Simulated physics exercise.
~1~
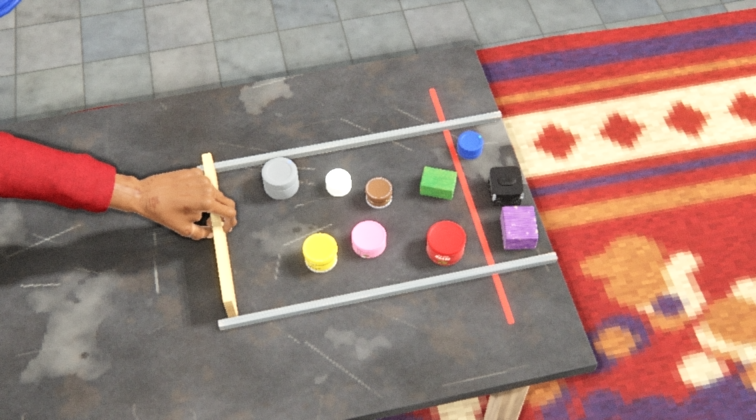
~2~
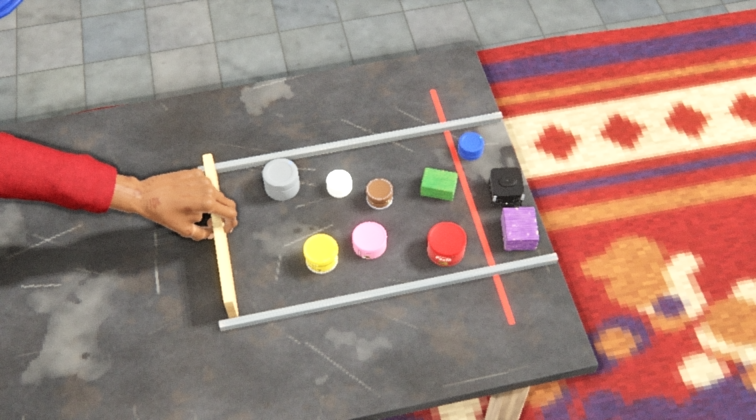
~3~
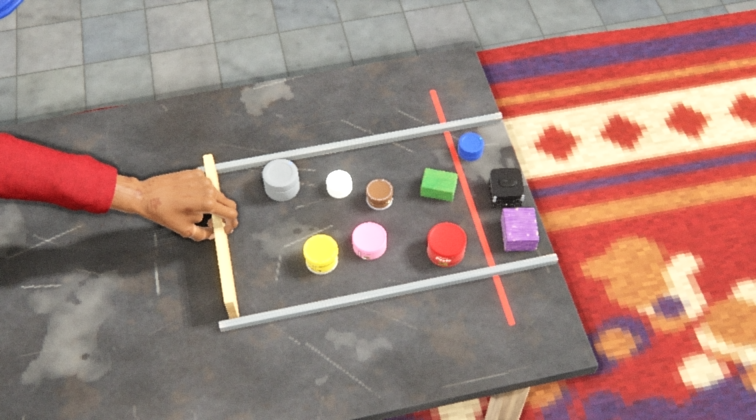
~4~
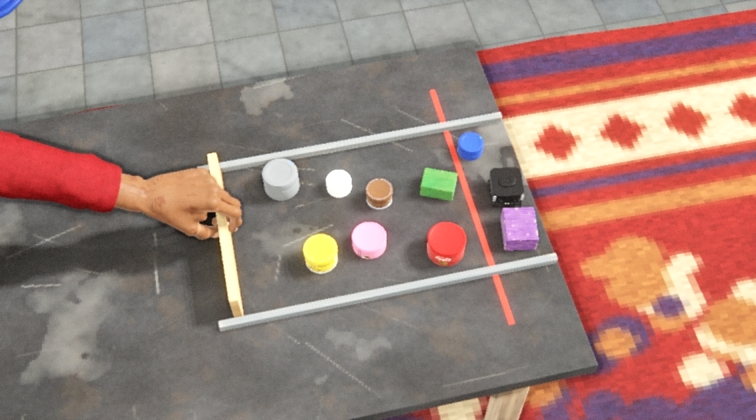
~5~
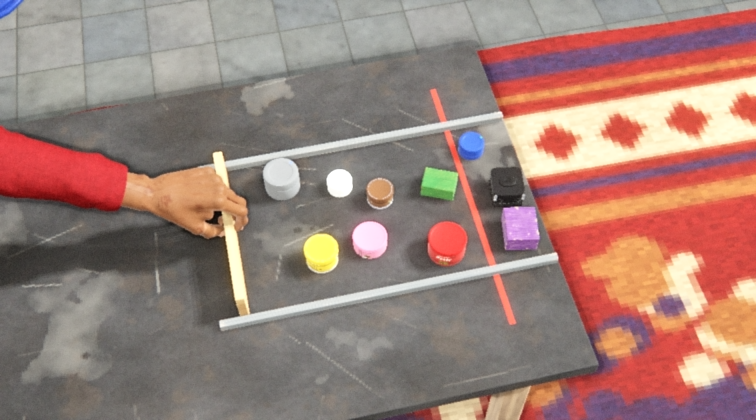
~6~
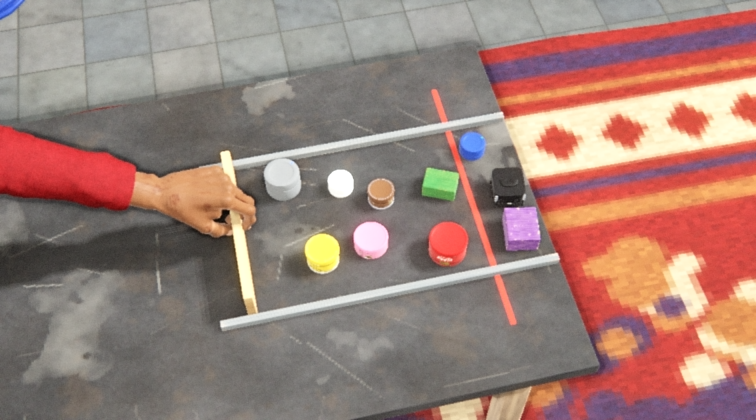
At first, a red-sleeved hand rests on a wooden board laid between two grey rails on a dark table, with small colourful lids, pots and blocks spread out toward a red tape line near the edge. Then the hand slides the board slightly right, while the objects stay in place.
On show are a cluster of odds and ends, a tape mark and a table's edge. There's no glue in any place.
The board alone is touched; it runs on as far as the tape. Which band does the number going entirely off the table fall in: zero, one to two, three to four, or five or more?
It falls in the one to two band.
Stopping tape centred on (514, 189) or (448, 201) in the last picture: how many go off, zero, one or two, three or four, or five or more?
At each place: At least five and none.
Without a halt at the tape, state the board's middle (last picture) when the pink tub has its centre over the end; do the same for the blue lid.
The middle is at (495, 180) when it's the pink tub, and at (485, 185) when it's the blue lid.
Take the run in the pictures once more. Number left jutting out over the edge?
The count is 1.
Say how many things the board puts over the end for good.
1 in total.
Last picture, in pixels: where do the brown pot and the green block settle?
Approximately (482, 186) for one, approximately (502, 170) for the other.
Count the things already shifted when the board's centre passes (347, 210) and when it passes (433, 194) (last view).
The count is 5 at the first point and 7 at the second.
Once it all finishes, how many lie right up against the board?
That number would be 5.
Soon after, none off yet; black case at rest near (507, 188); purple block at rest near (521, 229); blue lid at rest near (472, 147).
At rest, the number that fall off is one or two; fallen, black case.
